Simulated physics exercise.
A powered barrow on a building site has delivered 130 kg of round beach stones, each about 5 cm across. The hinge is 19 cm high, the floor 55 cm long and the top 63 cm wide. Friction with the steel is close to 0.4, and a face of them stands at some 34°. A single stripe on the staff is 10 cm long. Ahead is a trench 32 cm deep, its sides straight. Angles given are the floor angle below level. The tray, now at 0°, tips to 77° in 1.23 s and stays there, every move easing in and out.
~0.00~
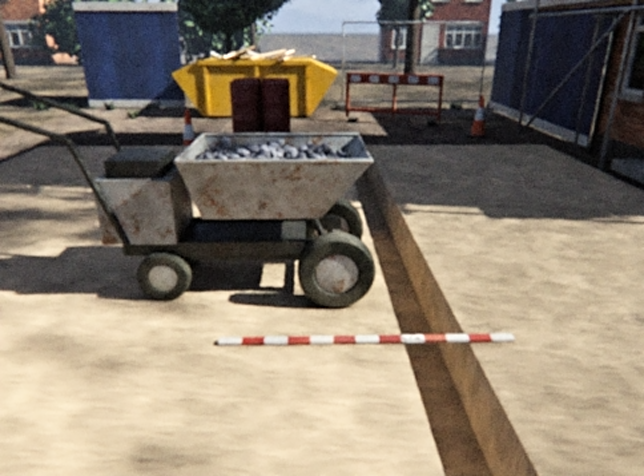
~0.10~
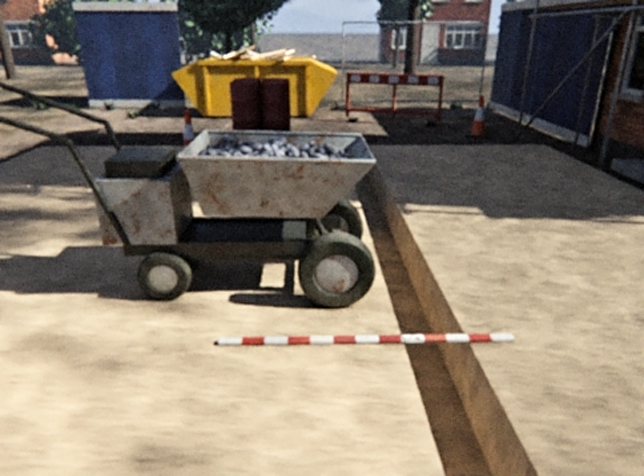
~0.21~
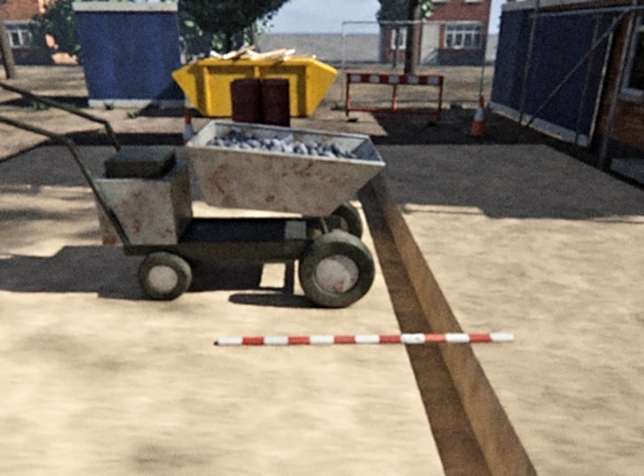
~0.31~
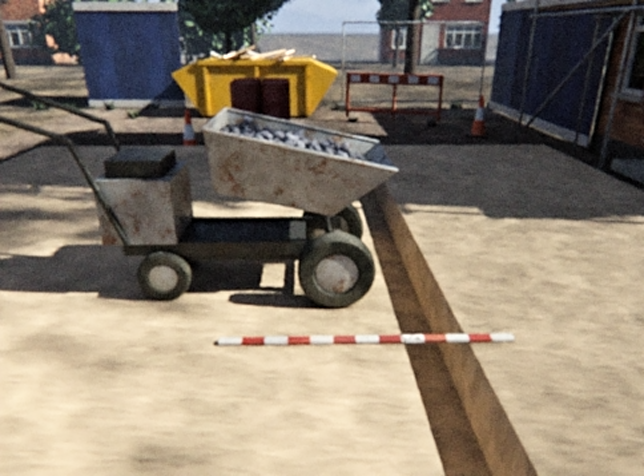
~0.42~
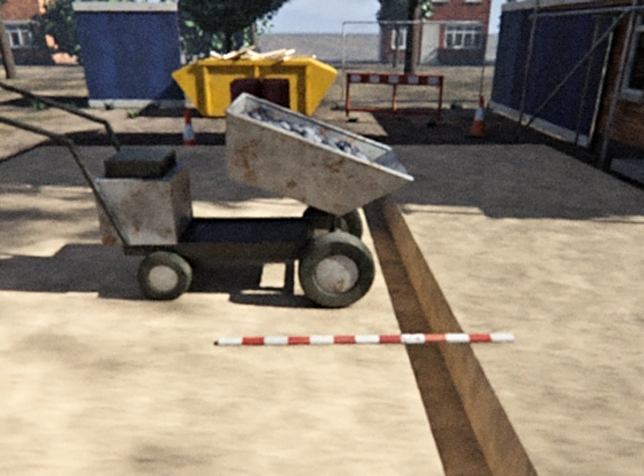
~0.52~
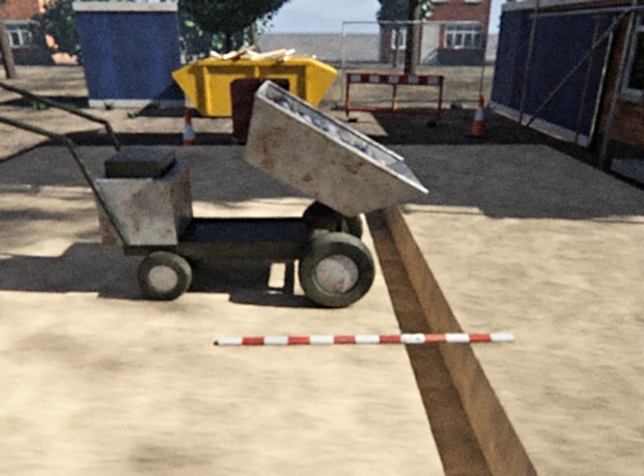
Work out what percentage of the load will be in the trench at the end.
It comes to roughly 6 percent of the load.
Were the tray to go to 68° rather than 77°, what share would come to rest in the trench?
In that case some 10 per cent.
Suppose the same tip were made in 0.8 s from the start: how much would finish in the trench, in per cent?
5 per cent.
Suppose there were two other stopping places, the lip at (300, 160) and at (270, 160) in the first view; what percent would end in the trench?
Roughly 80 percent for the first, and 95 percent for the second.
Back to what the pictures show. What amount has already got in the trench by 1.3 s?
Around 0 per cent of it.
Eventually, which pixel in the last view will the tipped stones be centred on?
The resting stones are centred at roughly (501, 274).
After 0.9 s the floor is at 65°; 99 % in the tray, 1 % past the trench; the foremost stones are at (466, 236).
After 1.3 s the floor is at 77°; 32 % in the tray, 68 % past the trench; the foremost stones are at (581, 278).
After 1.7 s the floor is at 77°; 5 % in the tray, 2 % in the trench, 93 % past the trench; the foremost stones are past the picture's edge.
After 3.6 s the floor is at 77°; 0 % in the tray, 6 % in the trench, 94 % past the trench; the foremost stones are past the picture's edge.
